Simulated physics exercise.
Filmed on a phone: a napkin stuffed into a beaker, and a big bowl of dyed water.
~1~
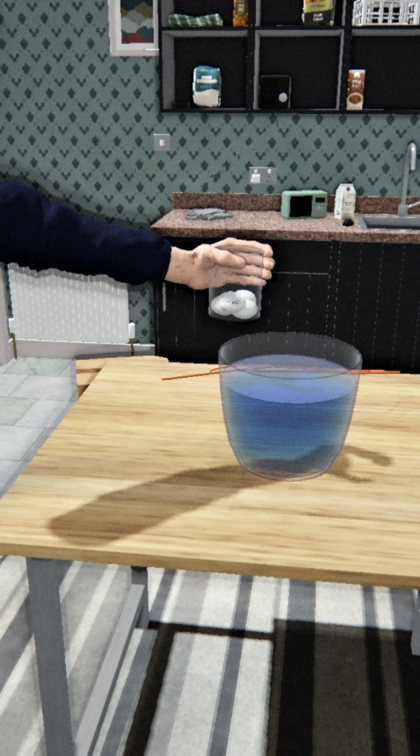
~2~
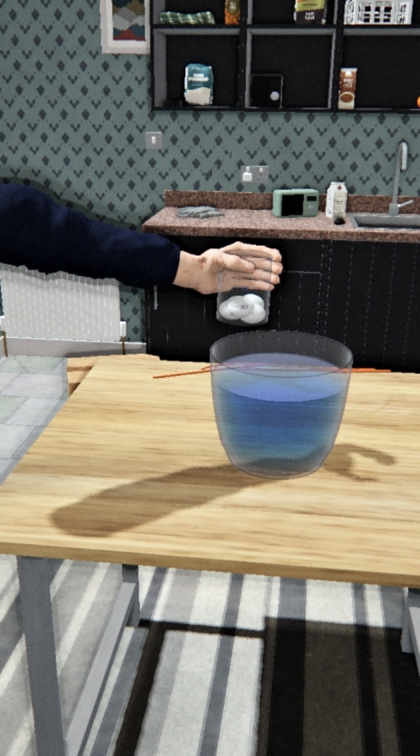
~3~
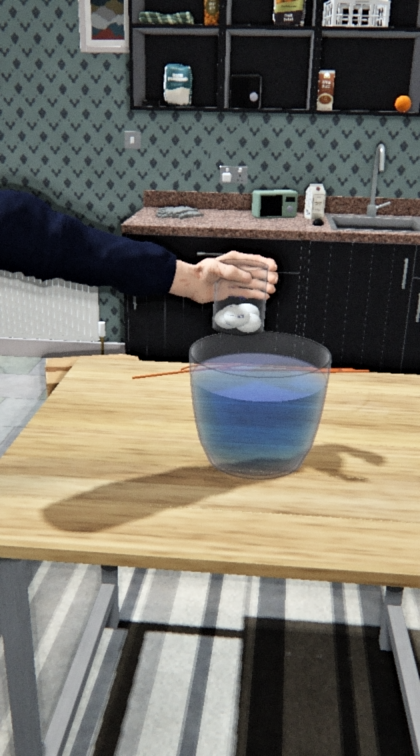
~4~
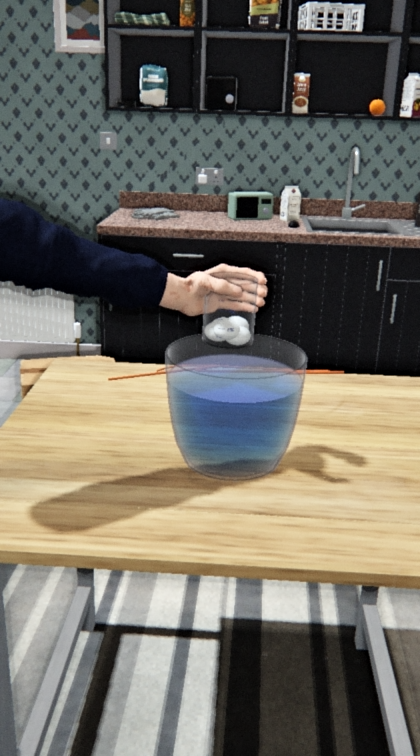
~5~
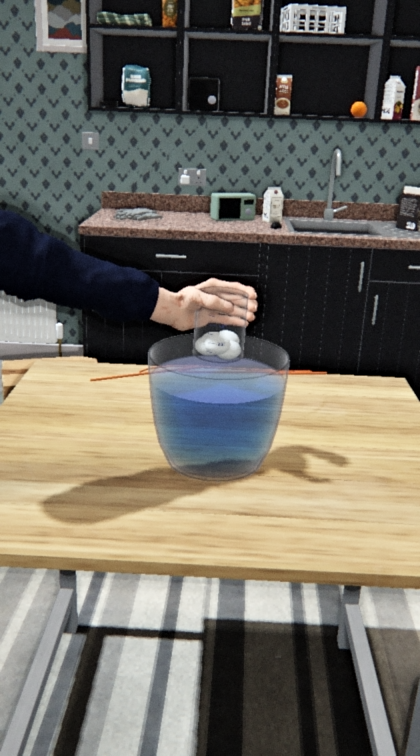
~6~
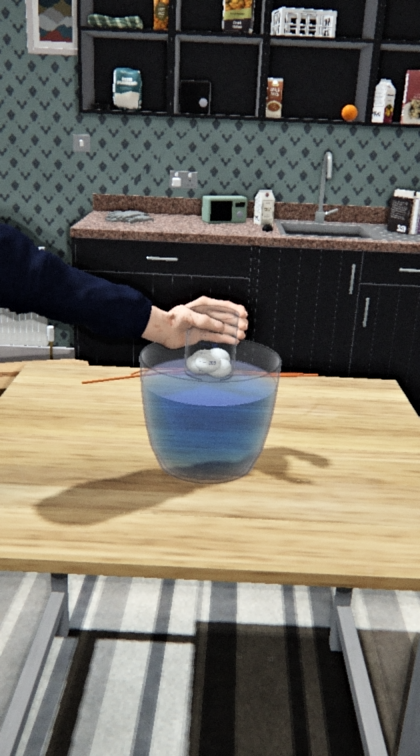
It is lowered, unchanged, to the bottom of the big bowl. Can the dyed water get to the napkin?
It gets soaked.
Next, the beaker enters the dyed water.
After that, dyed water pours in as the air escapes.
Finally, the beaker is under, flooded, and the napkin is wet.
